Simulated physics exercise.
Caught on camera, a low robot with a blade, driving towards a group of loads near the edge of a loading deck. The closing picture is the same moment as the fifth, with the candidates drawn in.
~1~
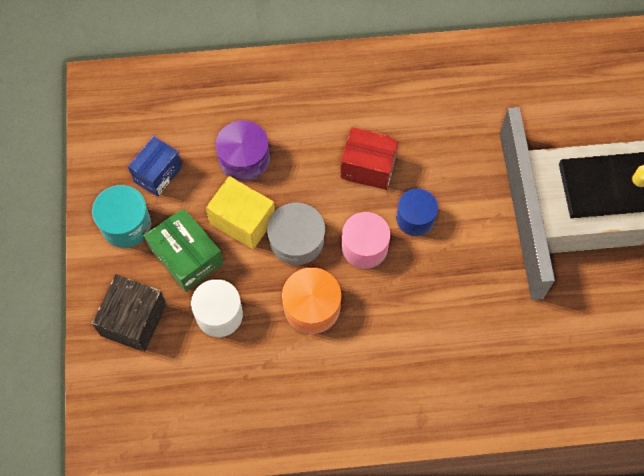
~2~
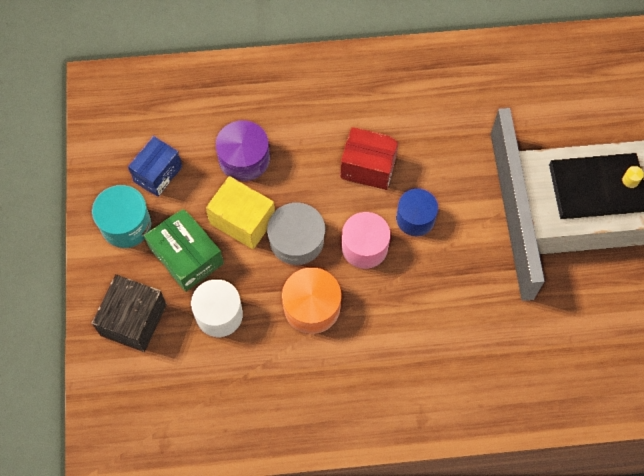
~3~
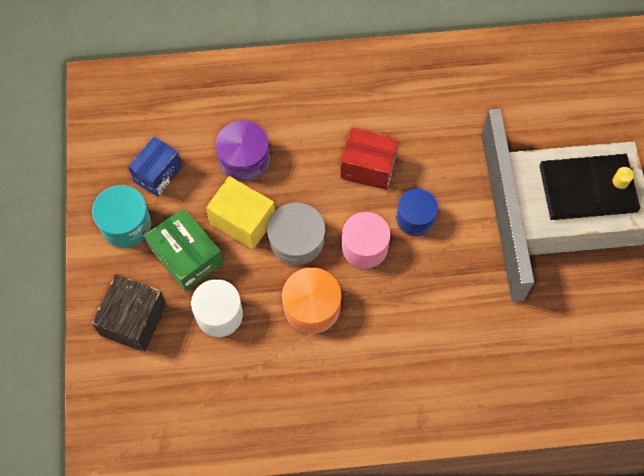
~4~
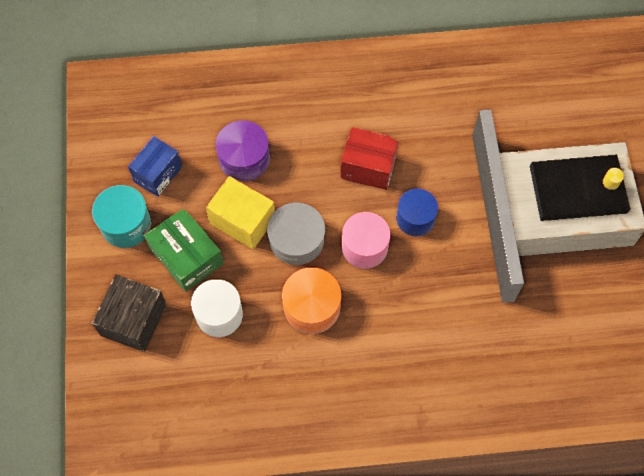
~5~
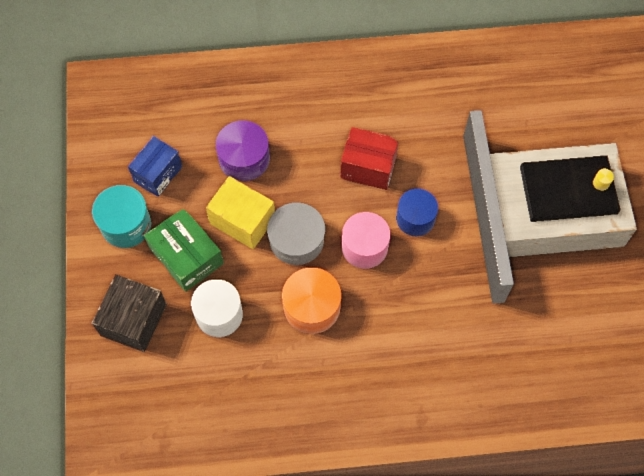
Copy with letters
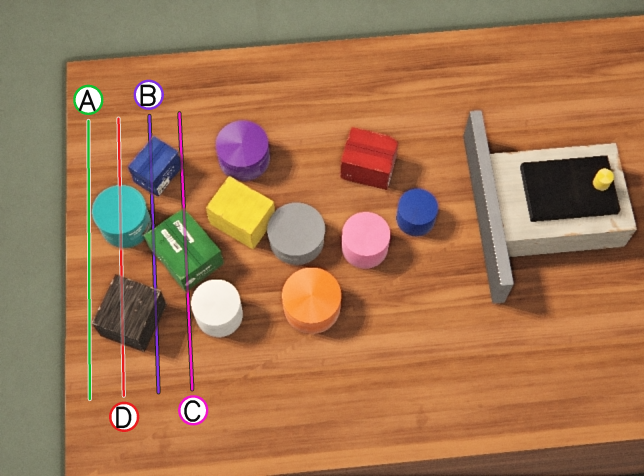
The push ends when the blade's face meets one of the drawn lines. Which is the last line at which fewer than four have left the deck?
B is the last line within the limit.
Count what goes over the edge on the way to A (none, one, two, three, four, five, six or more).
Six or more.
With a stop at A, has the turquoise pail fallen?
By then, yes.
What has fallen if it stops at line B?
The turquoise pail goes over.
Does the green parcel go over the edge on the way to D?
By then, yes.
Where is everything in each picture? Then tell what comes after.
Robot (602, 185); yellow crate (241, 213); blue canister (417, 212), in the first picture.
Robot (593, 186); green parcel (185, 250), in the second picture.
Robot (582, 186); grey pail (297, 234), in the third picture.
Robot (572, 187); pink canister (366, 241), in the fourth picture.
Robot (563, 188); orange canister (312, 301); white canister (217, 309); turquoise pail (123, 217), in the fifth picture.
On the marked copy, A at (89, 252); B at (154, 246); C at (185, 243); D at (121, 249).
With B. Early on, robot (443, 199); red box (331, 166); pink canister (342, 249).
Further on, robot (322, 209); black crate (119, 327); green parcel (142, 266).
At the end, robot (225, 218); turquoise pail over the edge; green parcel (72, 282); one fallen.
As for the rest, A drops eight; C is within the limit but short; D drops four.
